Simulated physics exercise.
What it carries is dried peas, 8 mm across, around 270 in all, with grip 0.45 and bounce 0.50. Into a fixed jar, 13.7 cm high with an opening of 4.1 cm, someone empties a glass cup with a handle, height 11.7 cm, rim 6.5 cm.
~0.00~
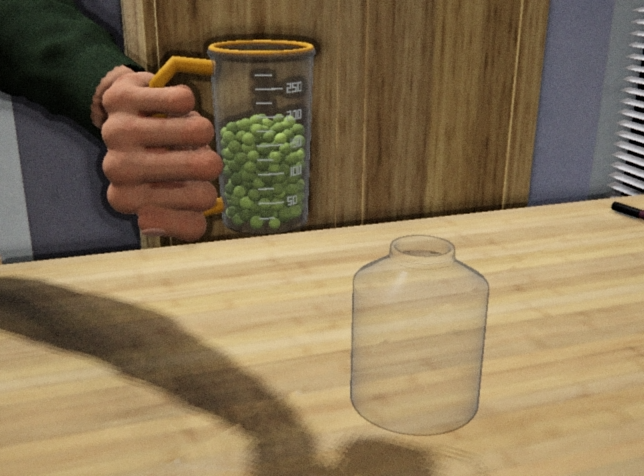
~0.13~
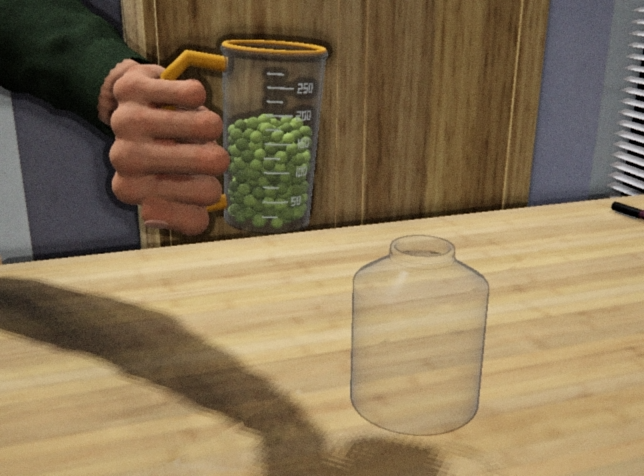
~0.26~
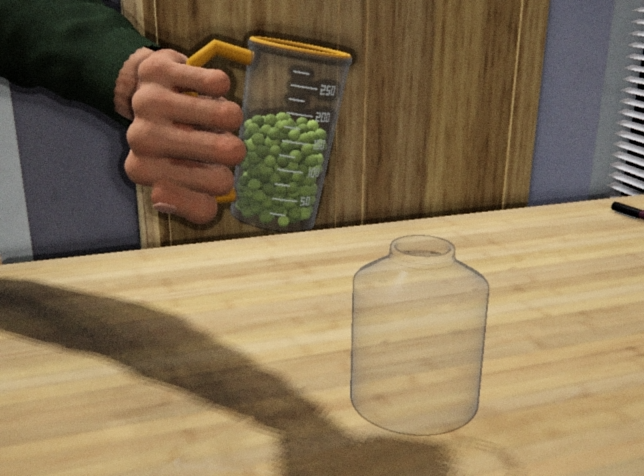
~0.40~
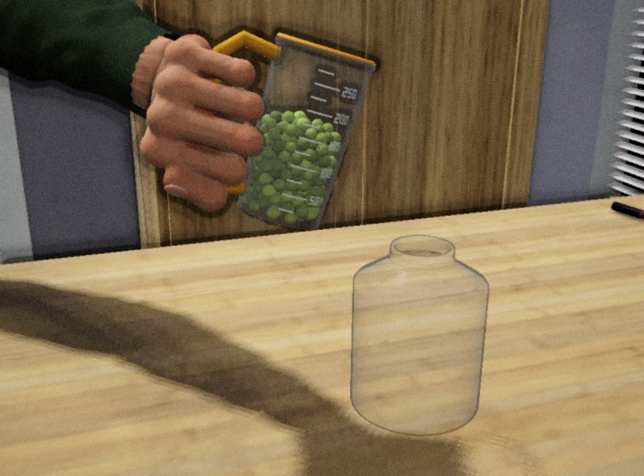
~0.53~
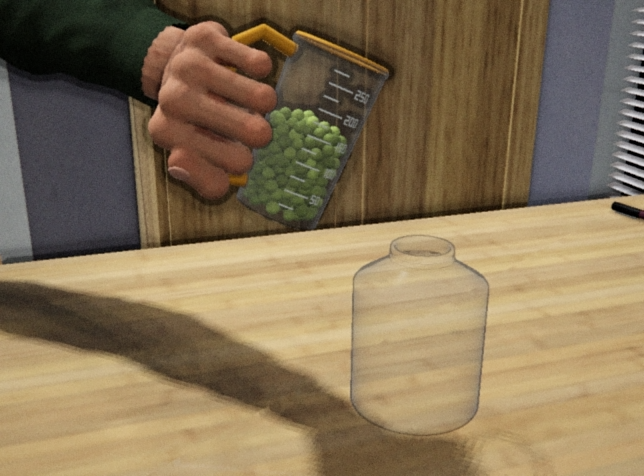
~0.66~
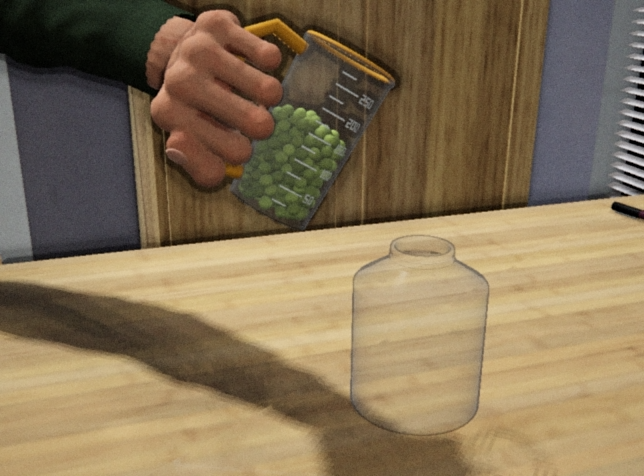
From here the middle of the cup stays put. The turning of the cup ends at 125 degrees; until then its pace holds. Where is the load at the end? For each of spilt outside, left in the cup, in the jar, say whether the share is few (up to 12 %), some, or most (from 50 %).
Spilt outside: Most; left in the cup: Few; jar: Some.
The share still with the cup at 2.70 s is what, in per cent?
Roughly 0 per cent of the load.
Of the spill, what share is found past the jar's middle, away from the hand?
About 10 %.
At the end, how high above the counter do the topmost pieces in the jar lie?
I'd say close to 2.0 centimetres.
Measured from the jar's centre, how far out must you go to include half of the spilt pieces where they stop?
Roughly 18 cm from the centre.
After 1.51 s, tilt 75 degrees; the cup holds 100 %, the jar 0 %.
After 2.07 s, tilt 104 degrees; the cup holds 95 %, the jar 0 %.
After 2.70 s, tilt 125 degrees; the cup holds 0 %, the jar 35 %.
By 3.7 s all is still; spilt 65 %, still above 0 %, jar 35 %.
